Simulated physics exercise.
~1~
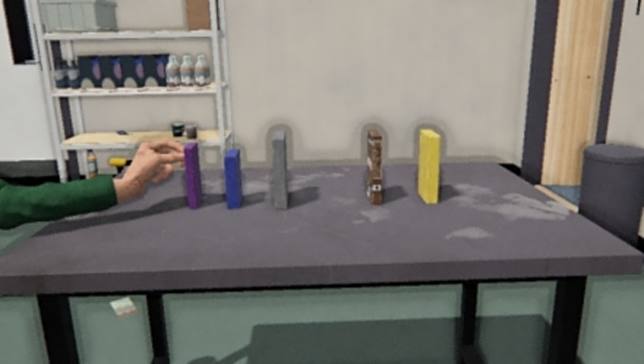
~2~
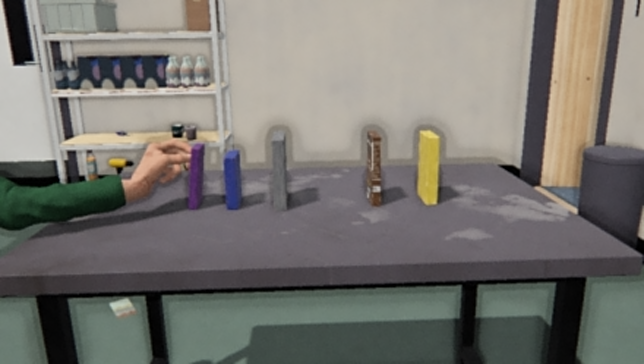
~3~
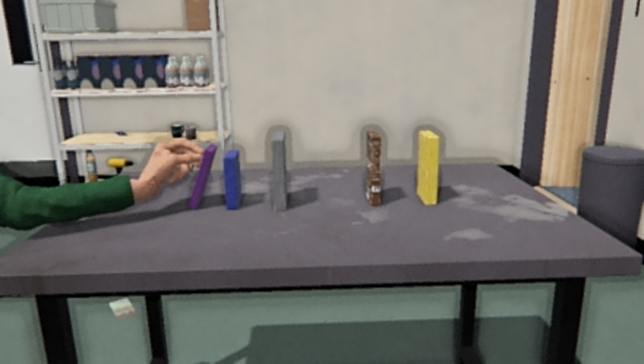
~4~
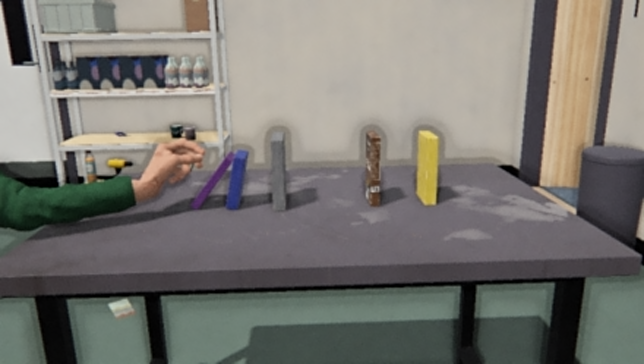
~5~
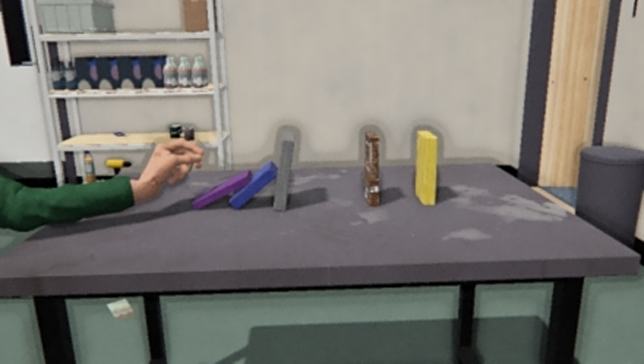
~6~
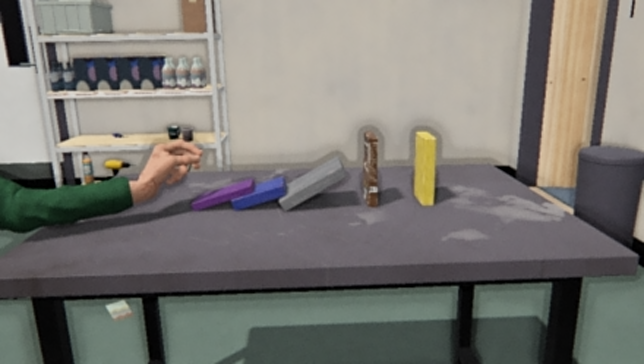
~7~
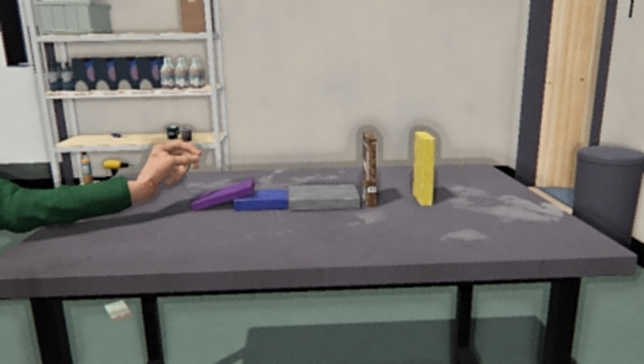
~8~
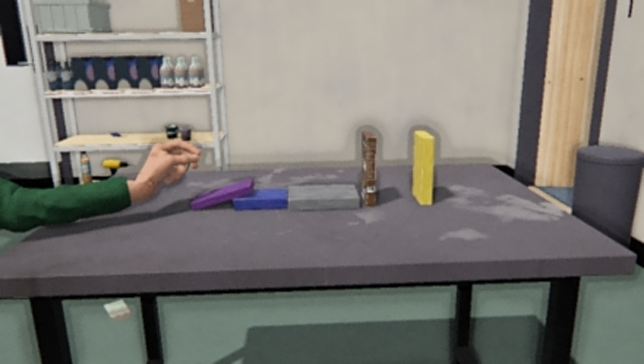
A hand tips the purple board, toppling the blue and grey blocks, while two pieces stay upright.
